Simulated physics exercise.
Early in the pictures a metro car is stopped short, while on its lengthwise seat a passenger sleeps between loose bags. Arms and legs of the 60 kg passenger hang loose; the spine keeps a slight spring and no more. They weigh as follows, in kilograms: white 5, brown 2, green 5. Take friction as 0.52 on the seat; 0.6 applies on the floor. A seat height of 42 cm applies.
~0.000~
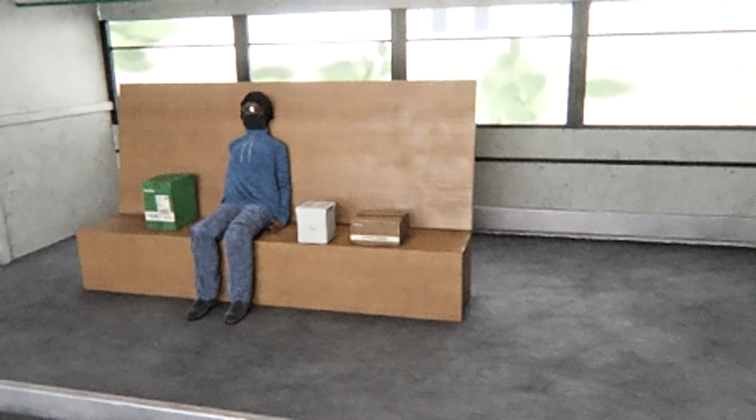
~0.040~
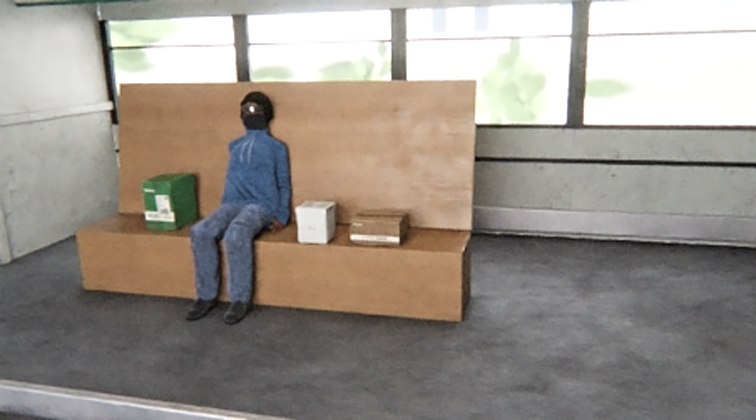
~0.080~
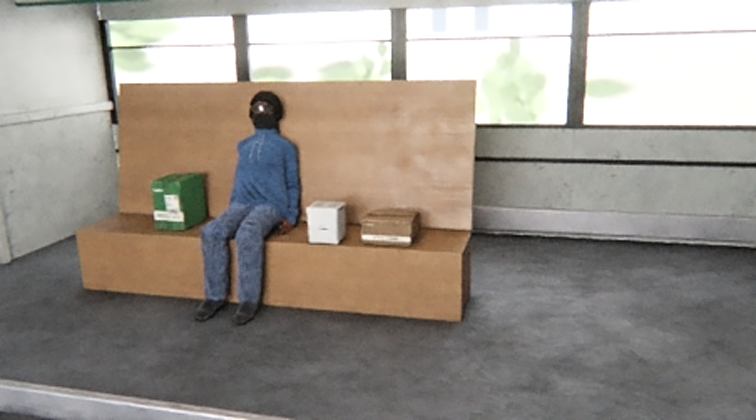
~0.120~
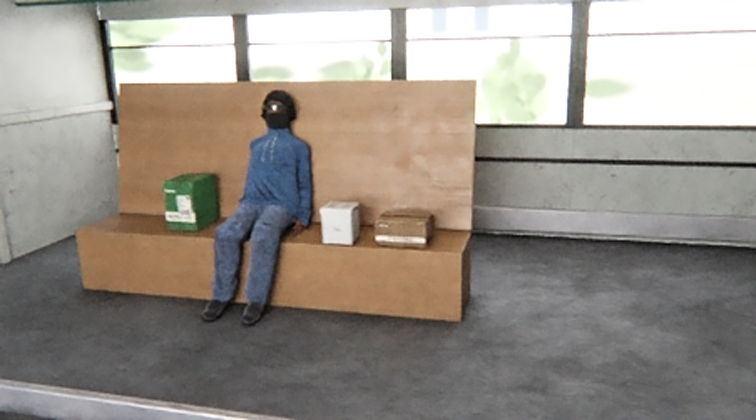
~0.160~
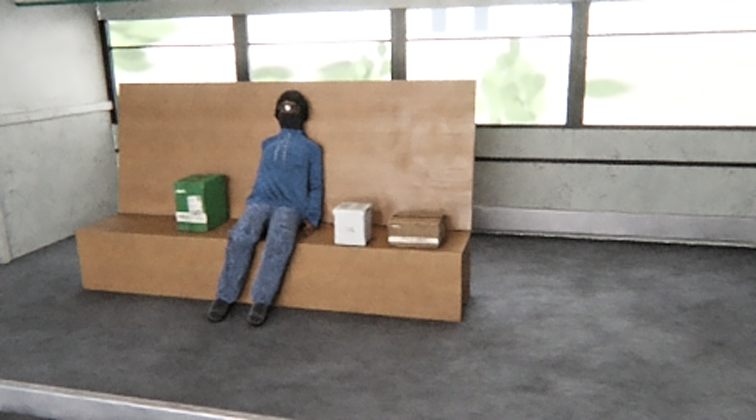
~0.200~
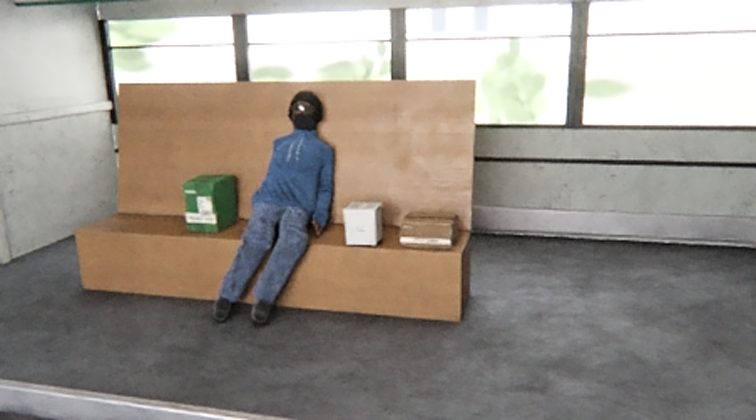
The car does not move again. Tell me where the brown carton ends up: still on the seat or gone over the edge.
The brown carton is gone over the edge.
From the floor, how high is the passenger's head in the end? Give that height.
Head height at the end: Near 50 cm.
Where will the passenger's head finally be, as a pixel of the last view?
End point: Roughly (422, 227) in the last view.
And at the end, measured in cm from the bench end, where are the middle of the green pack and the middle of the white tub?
Short side for both: Green pack 140 cm, white tub 20 cm.
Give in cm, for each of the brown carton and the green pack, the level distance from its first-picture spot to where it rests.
Moved: Brown carton 70, green pack 60.
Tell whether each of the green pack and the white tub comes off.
At the end the green pack has held on and the white tub has fallen off.
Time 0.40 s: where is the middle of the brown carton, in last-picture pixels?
At that time it is near pixel (469, 232) in the last view.
After 0.40 s the brown carton is 2 cm past the bench end, tilted 5°, near (469, 232) in the last picture's view.
After 0.65 s the brown carton is 18 cm past the bench end, tilted 75°, near (496, 272) in the last picture's view; the white tub 31 cm short of the bench end, tilted 0°.
After 1.05 s the brown carton is 21 cm past the bench end, tilted 90°, near (500, 289) in the last picture's view; the white tub 27 cm short of the bench end, tilted 15°.
At rest, 2.5 s, white tub drops off; brown carton drops off; green pack stays on; passenger's hips keep to the seat.
